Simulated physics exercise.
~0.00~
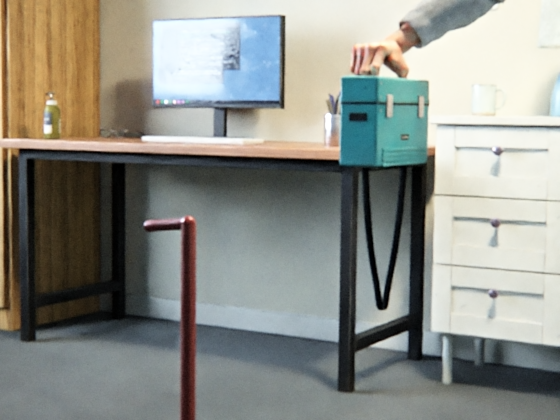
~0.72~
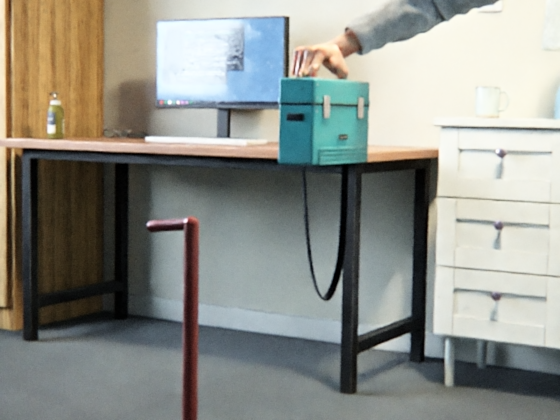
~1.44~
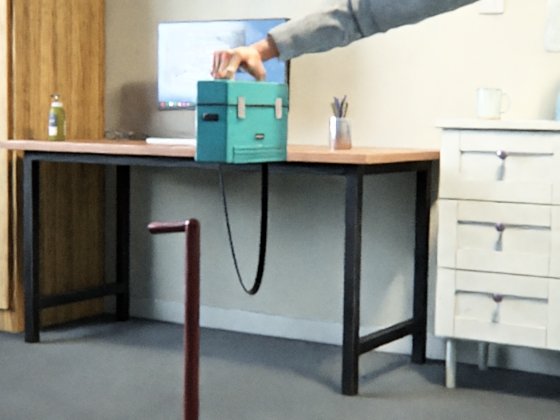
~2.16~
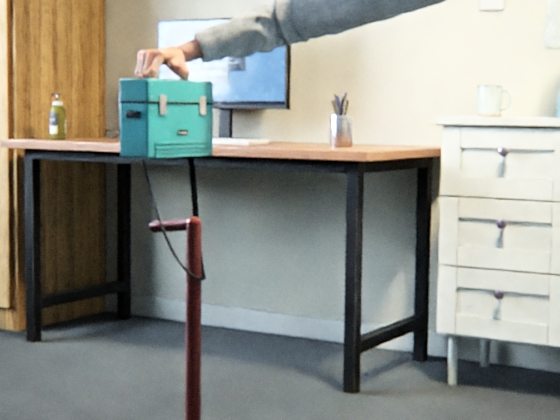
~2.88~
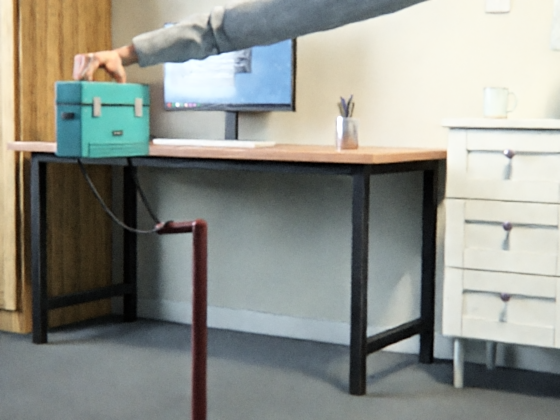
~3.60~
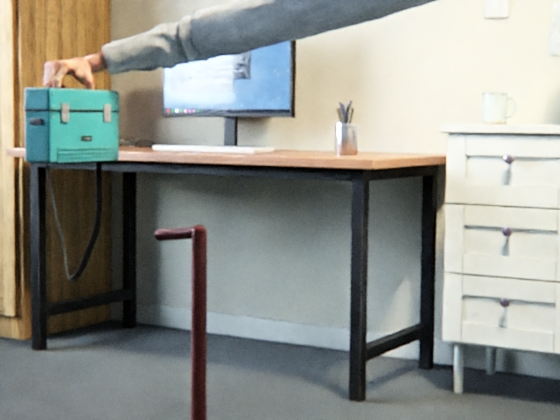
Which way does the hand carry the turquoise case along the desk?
The hand carries the turquoise case to the left, from the desk's right end to its left end.
